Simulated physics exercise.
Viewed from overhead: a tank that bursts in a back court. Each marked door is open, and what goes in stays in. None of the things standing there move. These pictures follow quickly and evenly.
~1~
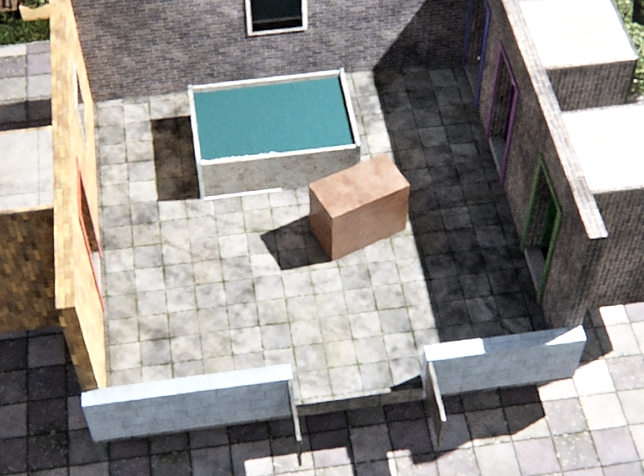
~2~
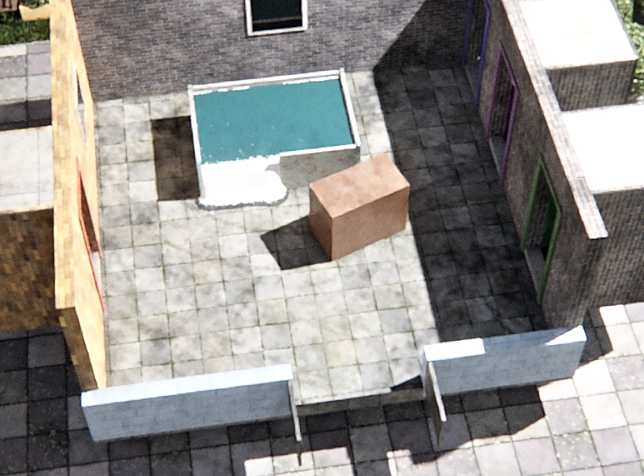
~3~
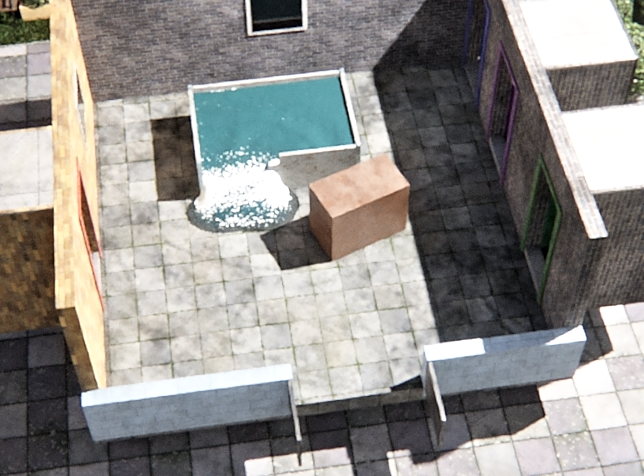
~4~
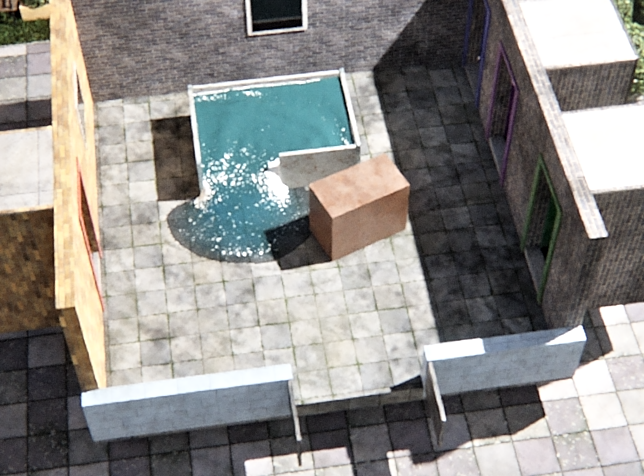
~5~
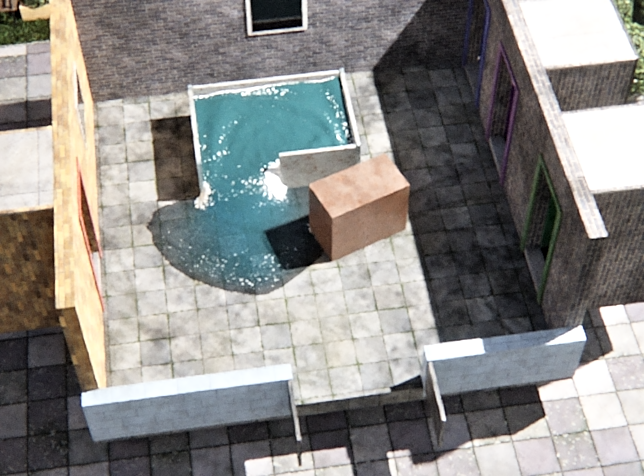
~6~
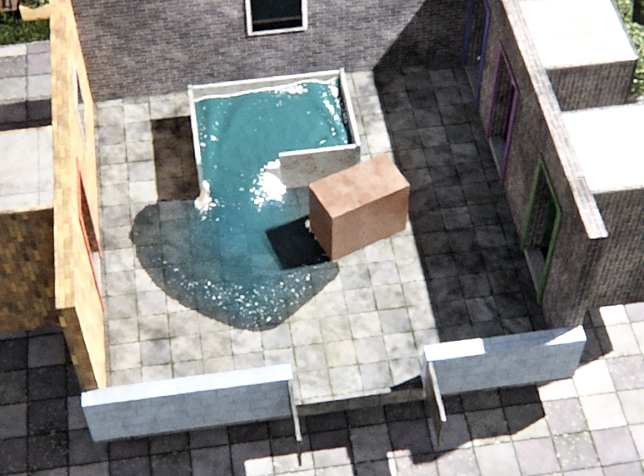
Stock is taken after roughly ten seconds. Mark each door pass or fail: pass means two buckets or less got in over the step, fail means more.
Blue door - pass, red door - pass, purple door - pass, green door - pass.
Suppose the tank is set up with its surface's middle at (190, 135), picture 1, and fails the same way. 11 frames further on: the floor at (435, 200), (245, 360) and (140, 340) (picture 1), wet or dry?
As listed: Untouched, reached, reached.
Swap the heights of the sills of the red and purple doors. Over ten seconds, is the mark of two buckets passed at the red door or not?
For the red door, I reckon it ends up above.
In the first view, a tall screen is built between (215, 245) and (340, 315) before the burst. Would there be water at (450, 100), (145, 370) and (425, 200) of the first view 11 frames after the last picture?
Taking the three spots in turn, they are unwetted, inundated and unwetted.
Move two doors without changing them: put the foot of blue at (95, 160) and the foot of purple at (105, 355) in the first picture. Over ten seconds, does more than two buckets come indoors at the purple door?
Observation - purple door ends up higher.
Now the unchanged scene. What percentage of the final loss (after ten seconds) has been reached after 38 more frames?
Estimate: Some 80 %.
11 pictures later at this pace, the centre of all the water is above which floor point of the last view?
At roughly (244, 227).
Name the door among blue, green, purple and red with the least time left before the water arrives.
Result: The one in red is first.
A moment on, water covers 40 % of the floor; the blue door not reached, the red door wet at the sill, nothing in, the purple door not reached, the green door not reached.
Next, water covers 40 % of the floor; the blue door not reached, the red door under two buckets in, the purple door not reached, the green door not reached.
Then, water covers 45 % of the floor; the blue door not reached, the red door under two buckets in, the purple door not reached, the green door not reached.
Later, water covers 65 % of the floor; the blue door not reached, the red door under two buckets in, the purple door not reached, the green door wet at the sill, nothing in.
In the end, water covers 95 % of the floor; the blue door wet at the sill, nothing in, the red door under two buckets in, the purple door wet at the sill, nothing in, the green door wet at the sill, nothing in.
